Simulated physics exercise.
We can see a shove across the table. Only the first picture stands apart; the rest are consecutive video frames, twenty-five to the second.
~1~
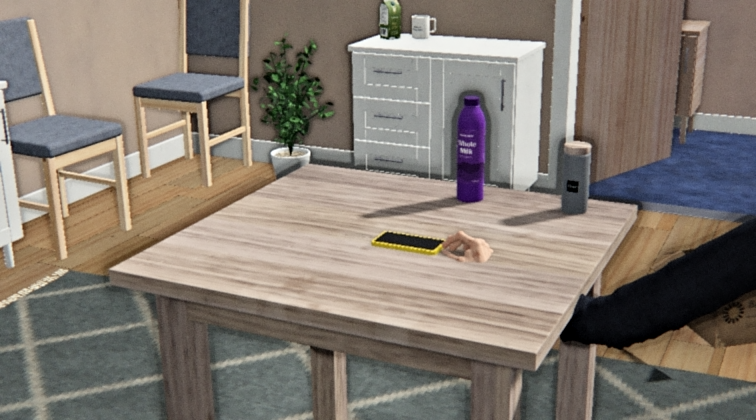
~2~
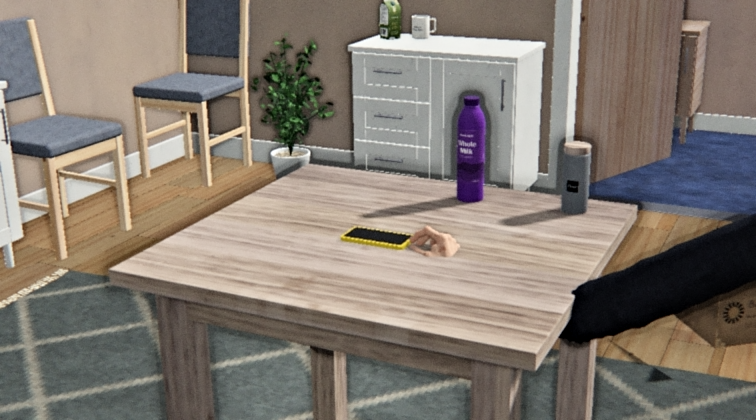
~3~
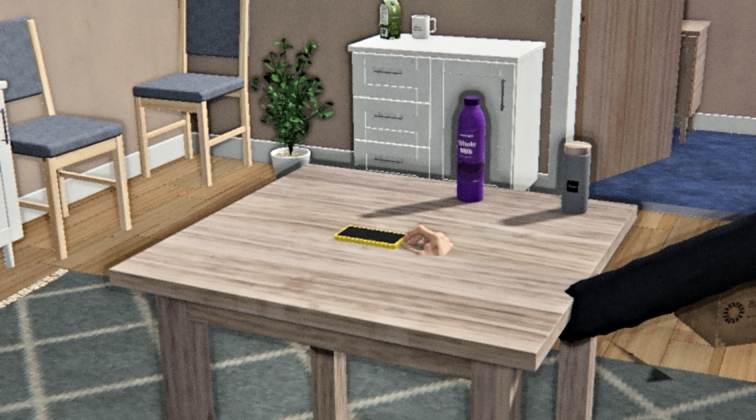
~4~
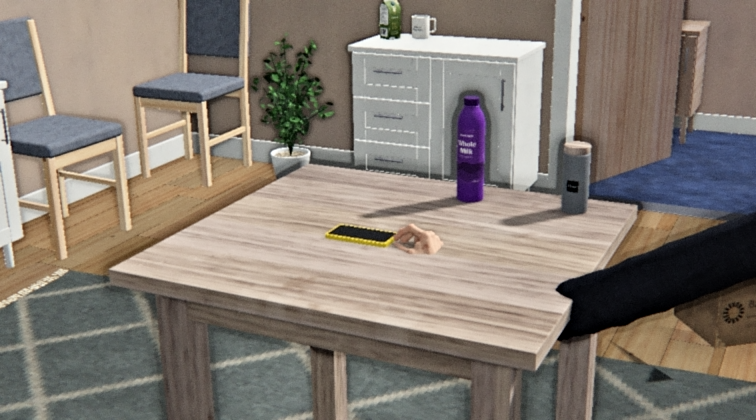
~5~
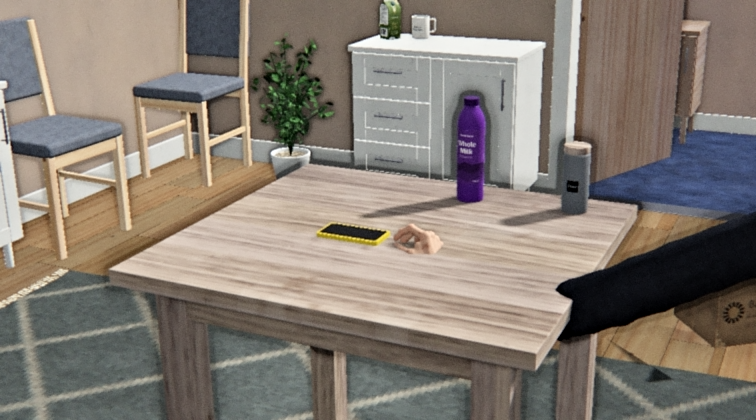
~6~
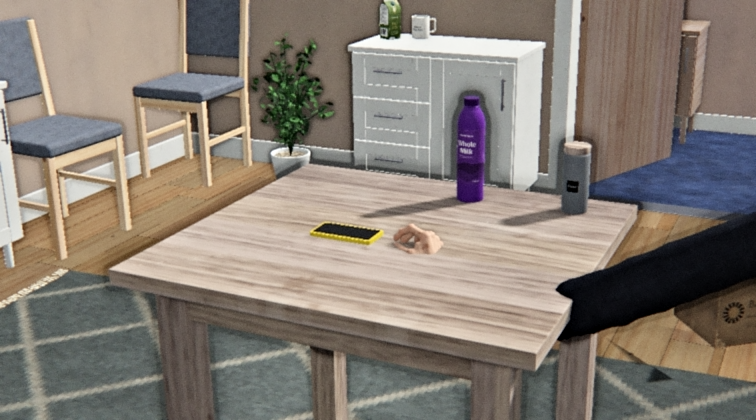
The clip opens with a hand beside a yellow-edged phone on a wooden table, near a purple bottle and a grey container. The hand pushes the phone leftward across the tabletop, then stays nearly still as the phone slides slightly farther left, opening a small gap between them.
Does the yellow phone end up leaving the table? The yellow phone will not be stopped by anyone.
Short of the brink.
Then, 0.10 s after the last picture, yellow phone slid a little near (341, 232).
Then, 0.50 s after the last picture, yellow phone resting near (341, 232).
At rest, moved from the start, yellow phone. Seen from the same camera at the end, yellow phone near (341, 232).
